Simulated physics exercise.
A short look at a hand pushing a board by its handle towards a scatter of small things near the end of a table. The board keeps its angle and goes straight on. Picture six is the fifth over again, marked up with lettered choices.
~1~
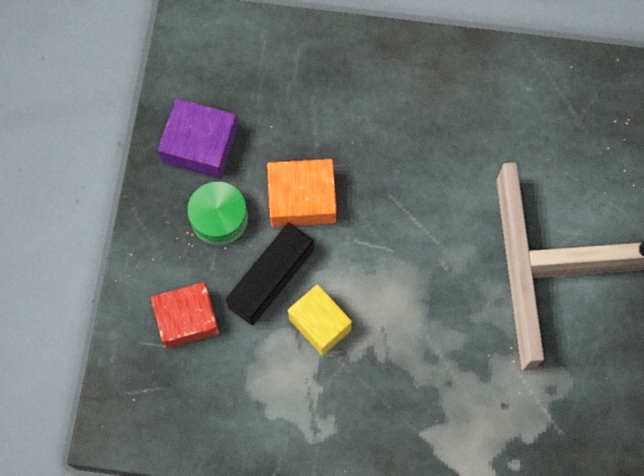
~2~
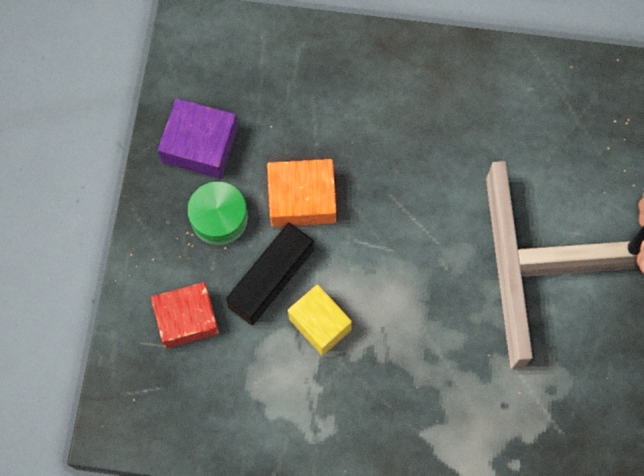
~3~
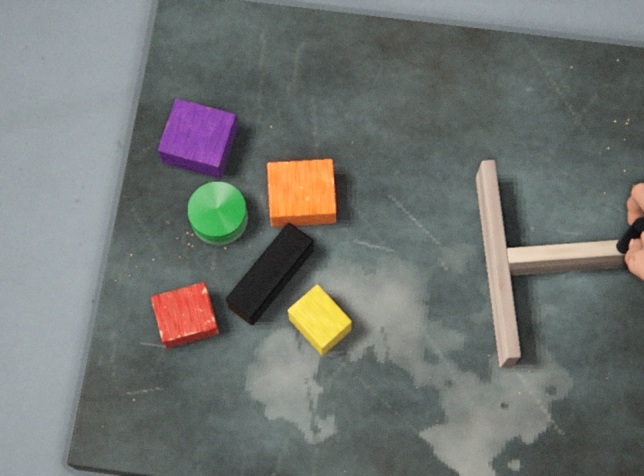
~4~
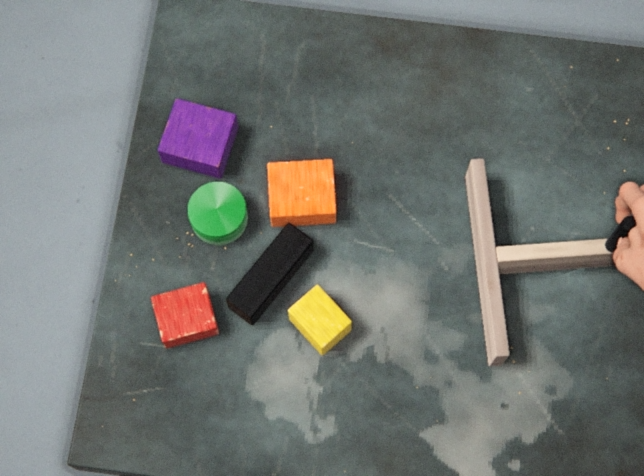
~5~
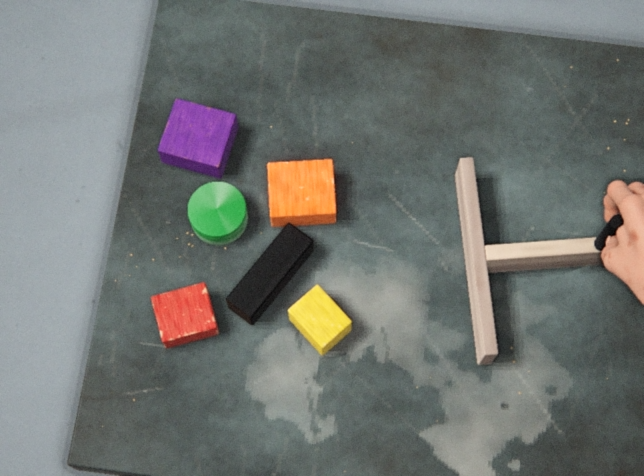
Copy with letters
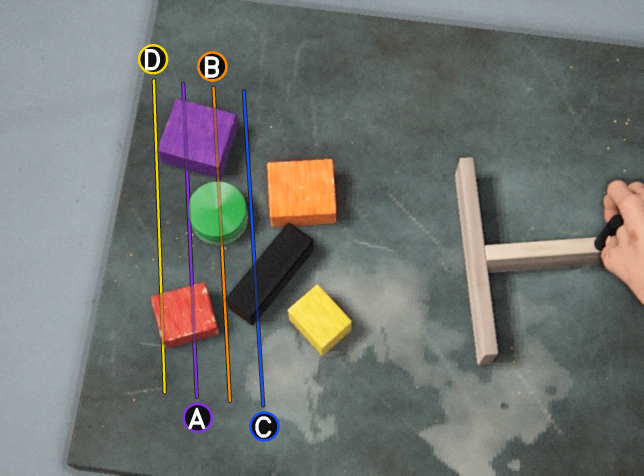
A hand sliding a T-shaped wooden pusher slowly left across a dark, scuffed board, towards coloured blocks that stay still.
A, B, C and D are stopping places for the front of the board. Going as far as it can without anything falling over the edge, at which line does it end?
It can go as far as B.
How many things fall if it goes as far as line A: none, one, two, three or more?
One.
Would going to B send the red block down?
No.
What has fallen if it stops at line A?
It is the green tin.
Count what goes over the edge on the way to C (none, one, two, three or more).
The count is none.
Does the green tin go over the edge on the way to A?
Yes.
On the marked copy, A at (190, 233); B at (221, 237); C at (253, 241); D at (159, 229).
Taking B. A third of the way, board (385, 241); purple block (199, 139); red block (186, 316).
Two thirds of the way, board (291, 230); purple block (194, 137); green tin (189, 214).
When it is over, board (224, 221); green tin (124, 217); purple block (165, 122); nothing has fallen.
As for the rest, A drops the green tin; C is safe but short; D drops the green tin and red block.
